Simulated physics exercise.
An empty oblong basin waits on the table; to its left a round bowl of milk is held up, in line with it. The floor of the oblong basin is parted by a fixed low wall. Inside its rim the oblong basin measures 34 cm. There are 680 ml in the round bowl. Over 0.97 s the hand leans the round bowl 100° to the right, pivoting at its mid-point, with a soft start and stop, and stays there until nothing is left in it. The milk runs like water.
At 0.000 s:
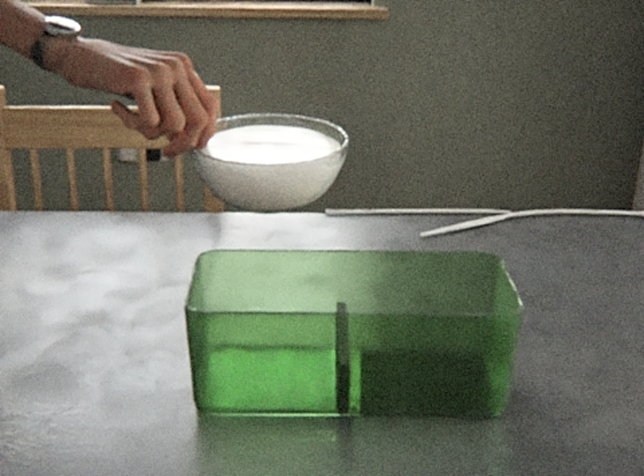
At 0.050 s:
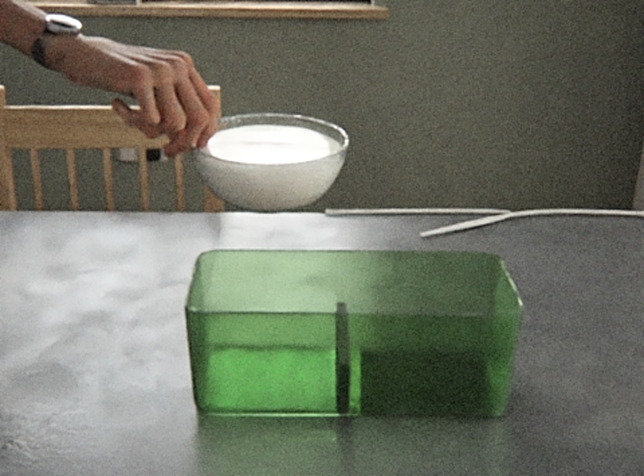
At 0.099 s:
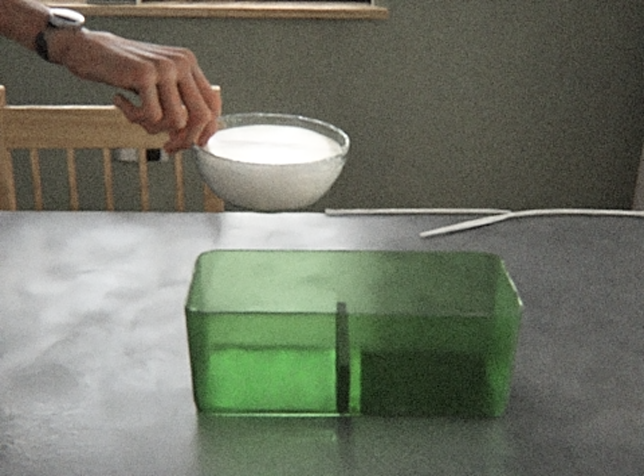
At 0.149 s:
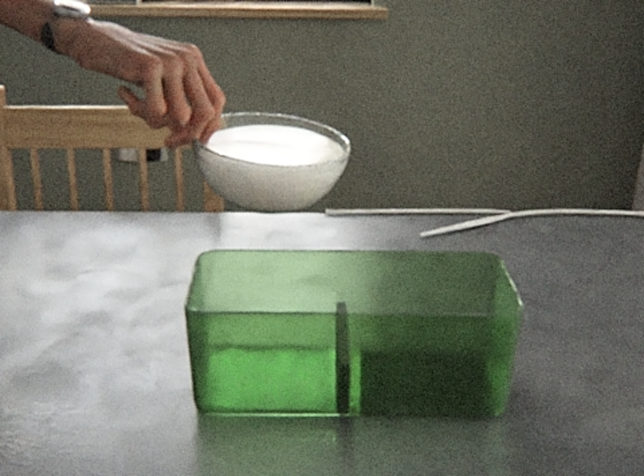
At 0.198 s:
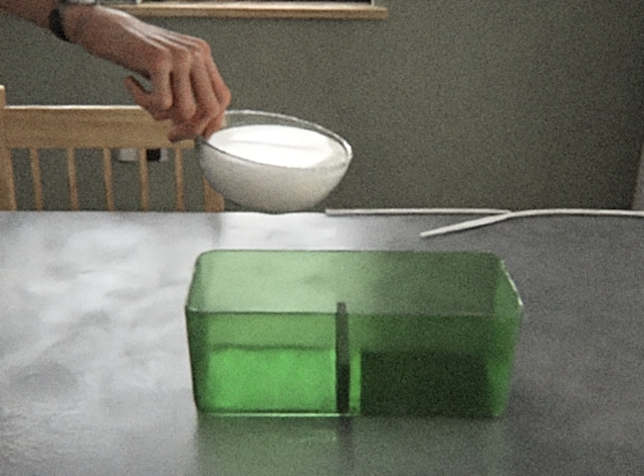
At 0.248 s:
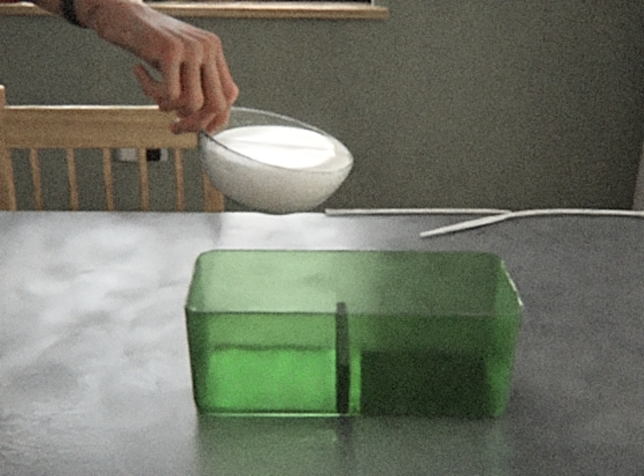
A hand holds a round glass bowl of milk level above a dark table, behind an oblong green basin with a dark divider inside. Slowly at first, then a little faster, the hand leans the bowl slightly to the right, its right rim dipping while the milk stays inside.
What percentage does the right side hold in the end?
The far part has some 92 per cent.
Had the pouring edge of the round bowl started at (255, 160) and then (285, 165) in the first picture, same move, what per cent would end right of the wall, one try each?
First 5, then 40 per cent.
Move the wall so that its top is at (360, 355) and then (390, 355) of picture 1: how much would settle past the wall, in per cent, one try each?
First 75, then 60 per cent.
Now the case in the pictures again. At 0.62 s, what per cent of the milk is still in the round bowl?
Near 30 in a hundred.
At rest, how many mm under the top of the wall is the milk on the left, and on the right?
Some 58 mm on the left and 32 mm on the right.
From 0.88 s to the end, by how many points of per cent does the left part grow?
Near 2 in a hundred.
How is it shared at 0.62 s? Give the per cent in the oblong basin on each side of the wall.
Left about 0, right about 32.
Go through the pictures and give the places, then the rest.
Tilt 0°; pouring edge (347, 140); surface from (195, 146) to (343, 147); the oblong basin's rim runs from (192, 280) to (511, 283); the wall's top is at (343, 332), in the first picture.
Tilt 1°; pouring edge (347, 141); surface from (195, 145) to (343, 147), in the second picture.
Tilt 3°; pouring edge (348, 144); surface from (196, 145) to (344, 149), in the third picture.
Tilt 6°; pouring edge (349, 148); surface from (198, 143) to (344, 150), in the fourth picture.
Tilt 10°; pouring edge (350, 154); surface from (200, 143) to (346, 151), in the fifth picture.
Tilt 15°; pouring edge (351, 161); surface from (203, 144) to (351, 152), in the sixth picture.
By 0.62 s the tilt is 70° and 31 per cent is still to pour, 0 is left of the wall and 32 right of it.
By 0.88 s the tilt is 98° and 1 per cent is still to pour, 5 is left of the wall and 91 right of it.
By 1.16 s the tilt is 100° and 0 per cent is still to pour, 7 is left of the wall and 93 right of it.
By 1.47 s the tilt is 100° and 0 per cent is still to pour, 7 is left of the wall and 92 right of it.
At rest 7 per cent lies left of the wall, 92 right of it and 1 outside.
